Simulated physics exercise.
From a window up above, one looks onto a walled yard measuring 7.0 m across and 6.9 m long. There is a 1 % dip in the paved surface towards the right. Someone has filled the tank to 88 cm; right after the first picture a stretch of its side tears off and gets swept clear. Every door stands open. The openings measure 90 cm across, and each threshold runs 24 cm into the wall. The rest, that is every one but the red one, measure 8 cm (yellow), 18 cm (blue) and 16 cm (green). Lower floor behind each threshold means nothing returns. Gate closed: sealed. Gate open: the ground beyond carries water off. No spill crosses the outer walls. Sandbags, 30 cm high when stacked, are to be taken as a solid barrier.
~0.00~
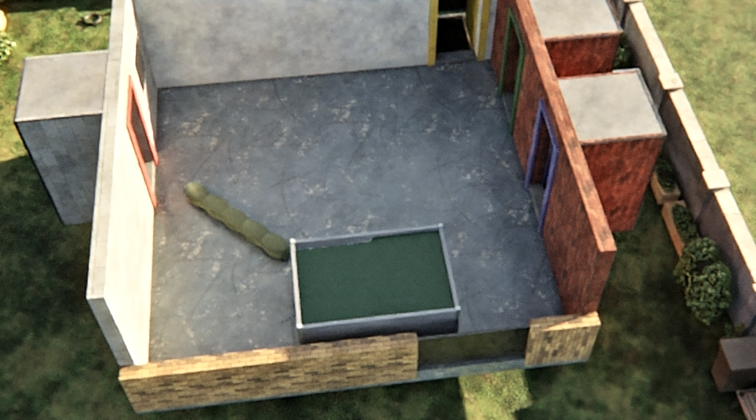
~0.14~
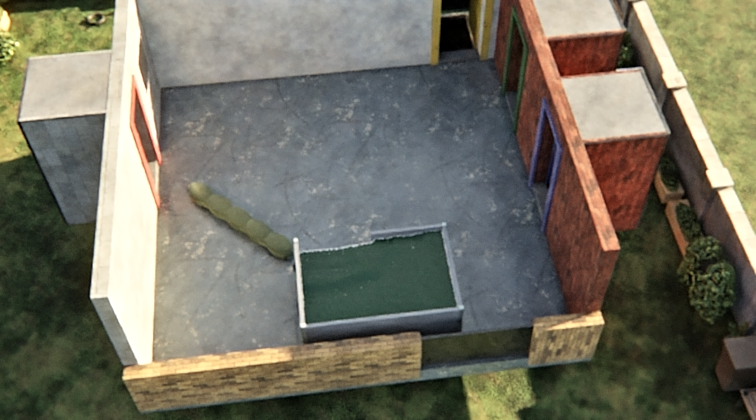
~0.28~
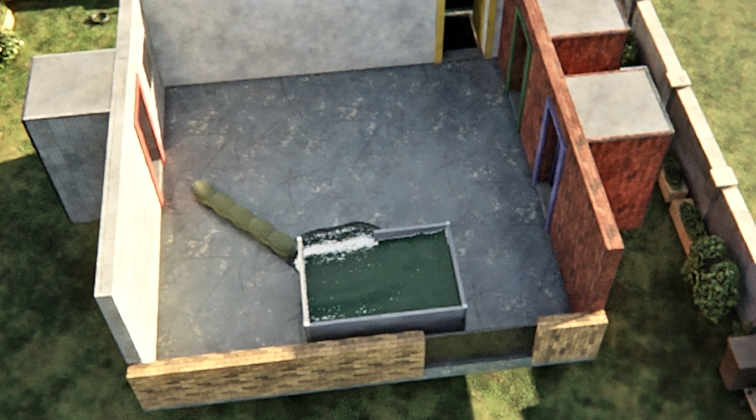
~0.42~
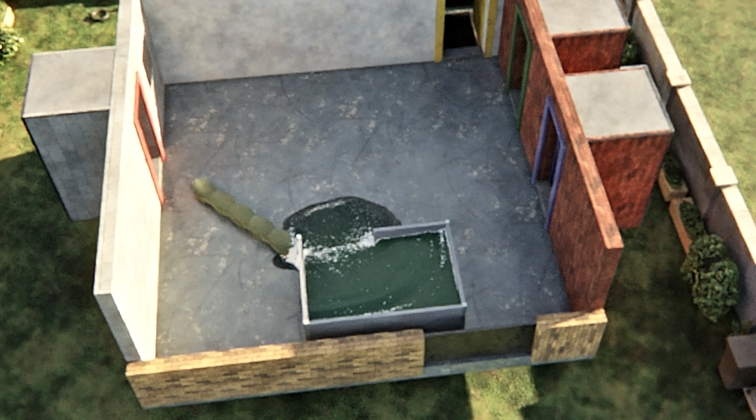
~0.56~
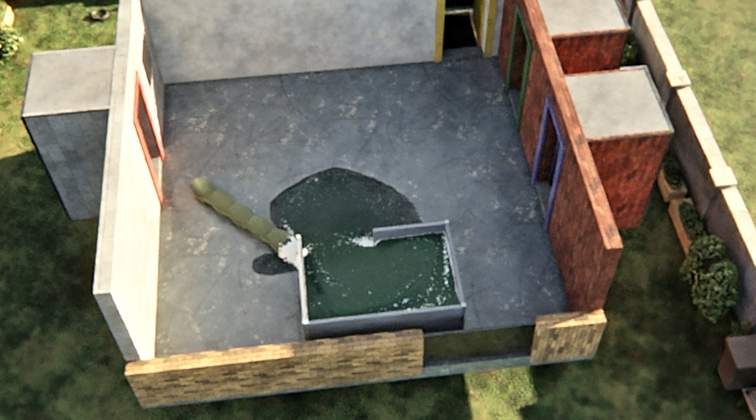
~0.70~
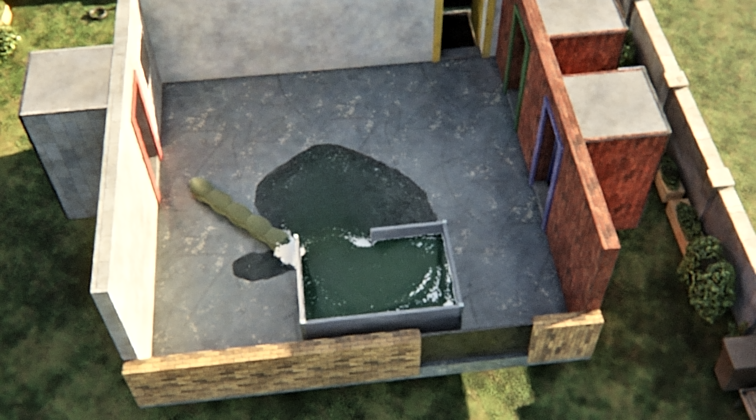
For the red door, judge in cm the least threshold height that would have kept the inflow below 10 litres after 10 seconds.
A threshold of about 8.5 cm.
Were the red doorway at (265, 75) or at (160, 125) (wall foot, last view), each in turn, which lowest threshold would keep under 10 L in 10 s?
Minimums: Roughly 25 cm and 18 cm.
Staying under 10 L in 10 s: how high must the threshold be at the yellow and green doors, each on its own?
Close to 20 cm (yellow) and close to 14.0 cm (green).
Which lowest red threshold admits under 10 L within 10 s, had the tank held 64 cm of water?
Roughly 5.0 centimetres would do it.
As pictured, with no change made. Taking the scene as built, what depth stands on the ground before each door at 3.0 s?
Centimetres: Red = 2, yellow = 12, blue = 0, green = 4.
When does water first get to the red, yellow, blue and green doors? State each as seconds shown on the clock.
Red: 2.8 s; yellow: 2.2 s; blue: 3.2 s; green: 2.4 s.
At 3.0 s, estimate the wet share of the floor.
I'd say near 60 percent.
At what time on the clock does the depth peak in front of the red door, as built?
The depth peaks at about 6.0 seconds.
After 1.4 s water covers 45 % of the floor, deepest (46 cm) near (330, 263); it has not reached the red door.
After 3.0 s water covers 60 % of the floor, deepest (36 cm) near (198, 87); 2 cm at the red door, 0 litres in over its 17 cm threshold.
After 10.0 s water covers 95 % of the floor, deepest (19 cm) near (449, 351); 4 cm at the red door, 0 litres in over its 17 cm threshold.
At the red door as built, the water arrived by 2.9 s and peaked near 11 cm at 6.0 s.
With a threshold of 7 cm, 23 litres would have come in within the 10 s; with 9.5 cm, 6 litres. So under 10 litres takes about 8.5 cm.
